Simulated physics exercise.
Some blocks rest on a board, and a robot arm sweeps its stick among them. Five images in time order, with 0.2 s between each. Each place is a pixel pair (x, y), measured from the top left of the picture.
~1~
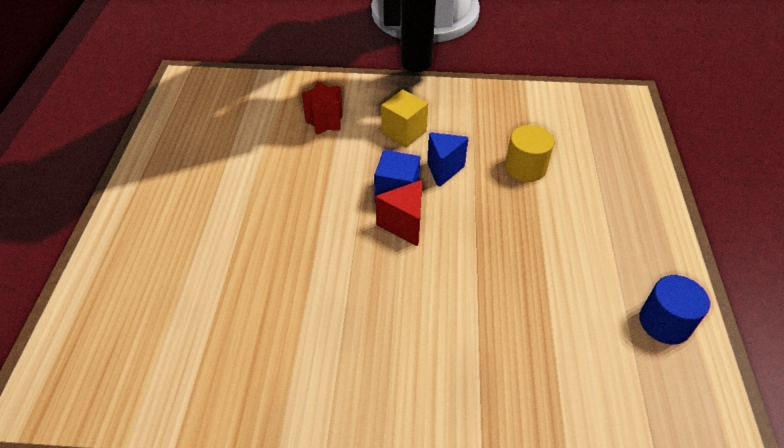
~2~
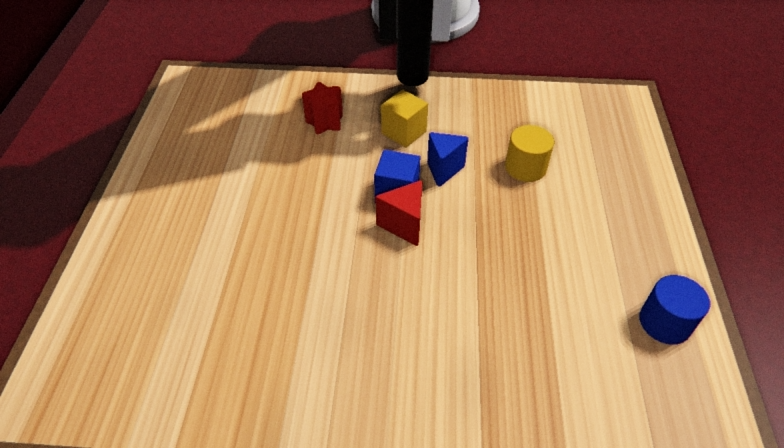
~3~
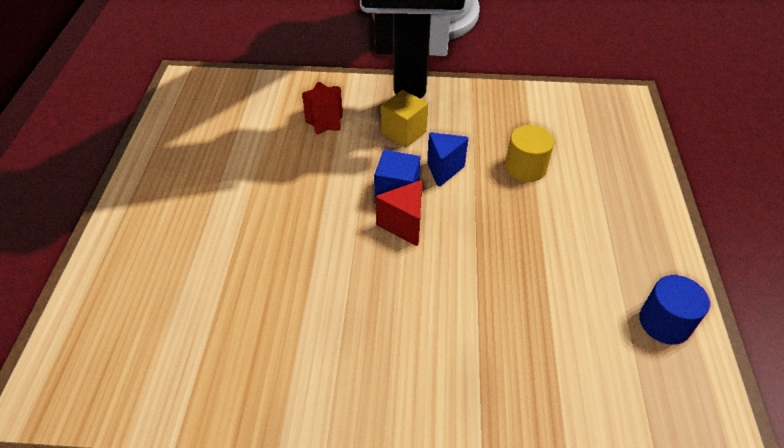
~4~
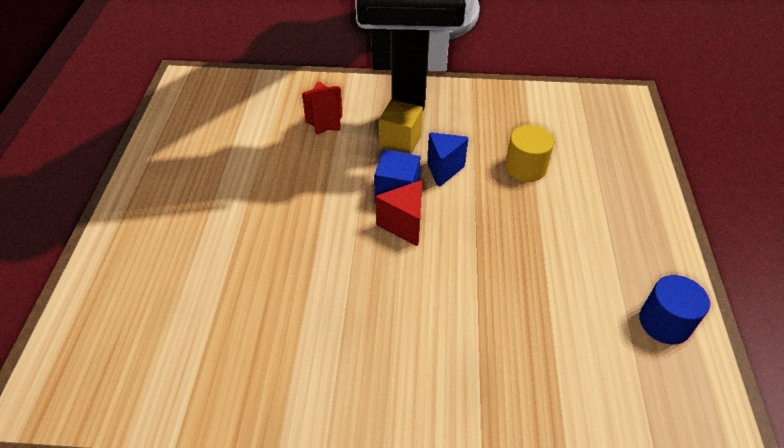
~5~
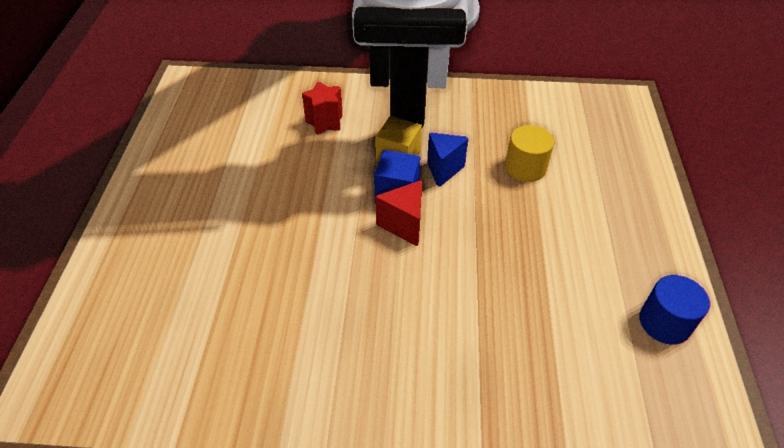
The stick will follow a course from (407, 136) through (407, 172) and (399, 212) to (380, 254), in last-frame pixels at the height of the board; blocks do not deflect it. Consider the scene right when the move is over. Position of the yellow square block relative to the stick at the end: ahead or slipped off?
The yellow square block stays in front.
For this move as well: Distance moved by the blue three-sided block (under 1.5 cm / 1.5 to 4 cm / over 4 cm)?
I reckon it covers less than 1.5 cm.
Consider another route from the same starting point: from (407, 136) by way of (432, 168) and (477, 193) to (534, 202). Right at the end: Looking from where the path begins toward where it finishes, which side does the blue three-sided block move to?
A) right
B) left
Answer: B.
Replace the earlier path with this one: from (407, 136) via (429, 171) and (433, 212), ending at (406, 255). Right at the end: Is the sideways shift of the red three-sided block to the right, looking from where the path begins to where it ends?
Yes, that is how it ends up.
The first path, step by step. One third of the way, stick at (408, 161); blue square block at (402, 199); yellow square block at (398, 169); red three-sided block at (404, 228), turned 40° clockwise.
Two thirds of the way, stick at (399, 200); blue square block at (396, 246); yellow square block at (390, 212), turned 15° anticlockwise; red three-sided block at (402, 280), turned 35° clockwise.
At the end, stick at (380, 243); blue square block at (392, 297), turned 20° anticlockwise; yellow square block at (374, 261), turned 30° anticlockwise; red three-sided block at (409, 333), turned 20° clockwise; blue three-sided block not moved.
